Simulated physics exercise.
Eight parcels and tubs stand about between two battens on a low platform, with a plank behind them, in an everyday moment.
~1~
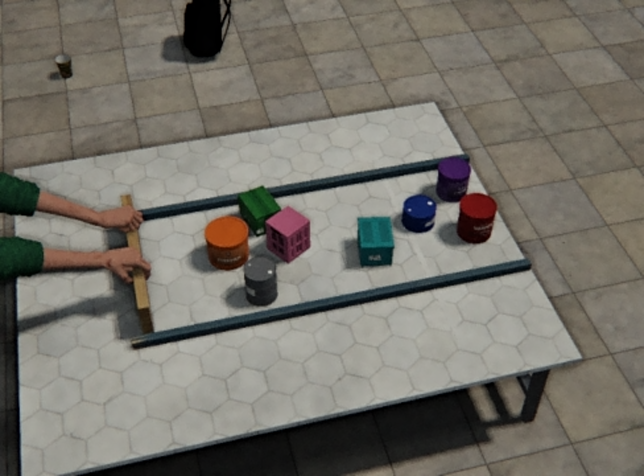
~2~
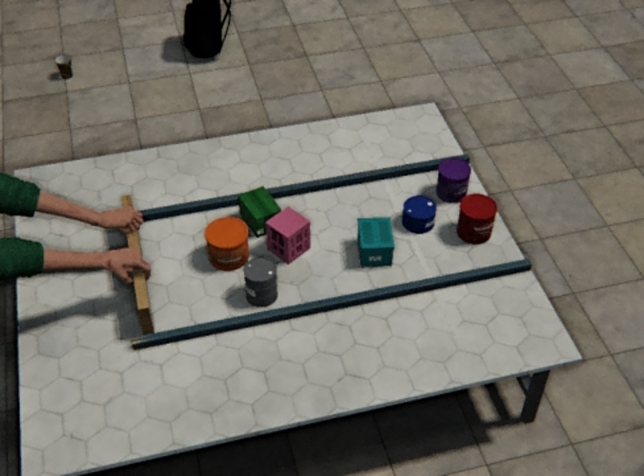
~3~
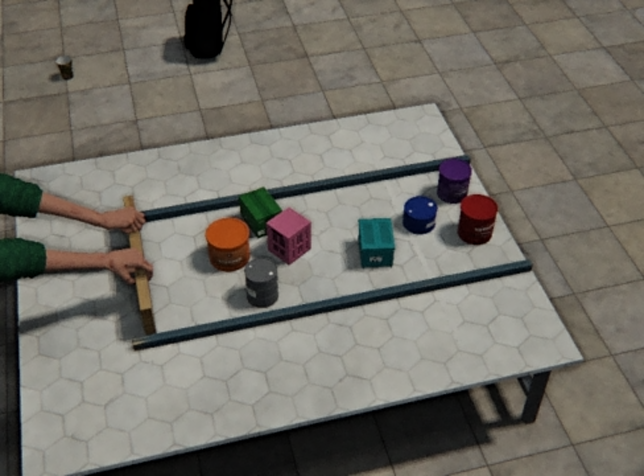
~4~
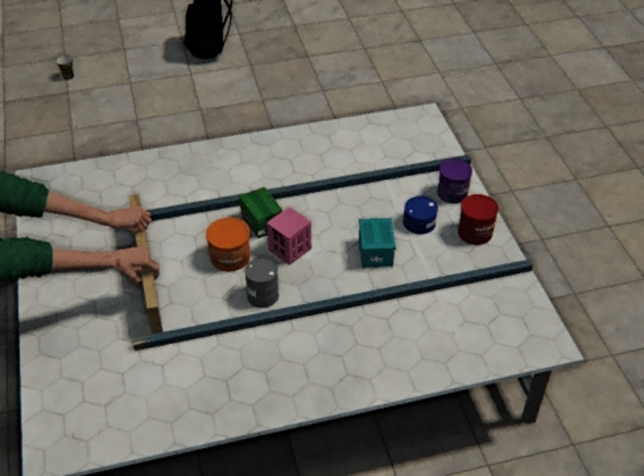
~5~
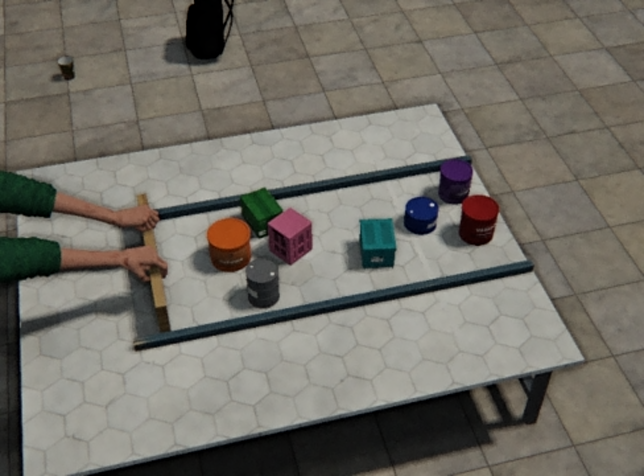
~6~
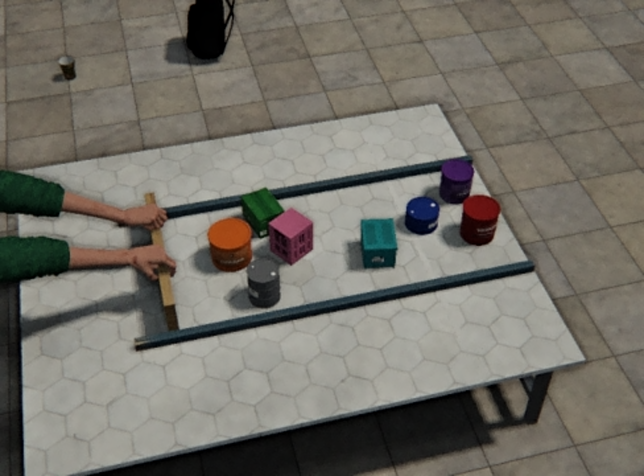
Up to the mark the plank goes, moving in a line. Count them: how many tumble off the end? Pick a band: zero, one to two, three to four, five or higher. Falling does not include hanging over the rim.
Band: Zero.
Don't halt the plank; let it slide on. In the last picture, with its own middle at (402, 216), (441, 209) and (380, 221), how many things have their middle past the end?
Counts per position: 0 / 1 / 0.
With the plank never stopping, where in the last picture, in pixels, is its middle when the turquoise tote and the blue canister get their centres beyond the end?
The middle sits near (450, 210) for the first and near (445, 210) for the other.
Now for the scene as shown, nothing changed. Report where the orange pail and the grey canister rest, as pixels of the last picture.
Orange pail: About (427, 209); grey canister: About (443, 251).
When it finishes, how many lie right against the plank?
Number: 3.
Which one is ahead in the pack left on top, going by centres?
The red pail is the one.
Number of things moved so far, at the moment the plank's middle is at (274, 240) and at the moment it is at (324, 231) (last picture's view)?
At that stage 4; at the next, 5.
A little later, none off yet; red pail at rest near (479, 221); purple pail at rest near (456, 182); blue canister at rest near (422, 216).
Next, none off yet; red pail at rest near (479, 221); purple pail at rest near (456, 182); blue canister at rest near (424, 215).
When it is over, the number that fall off is zero.
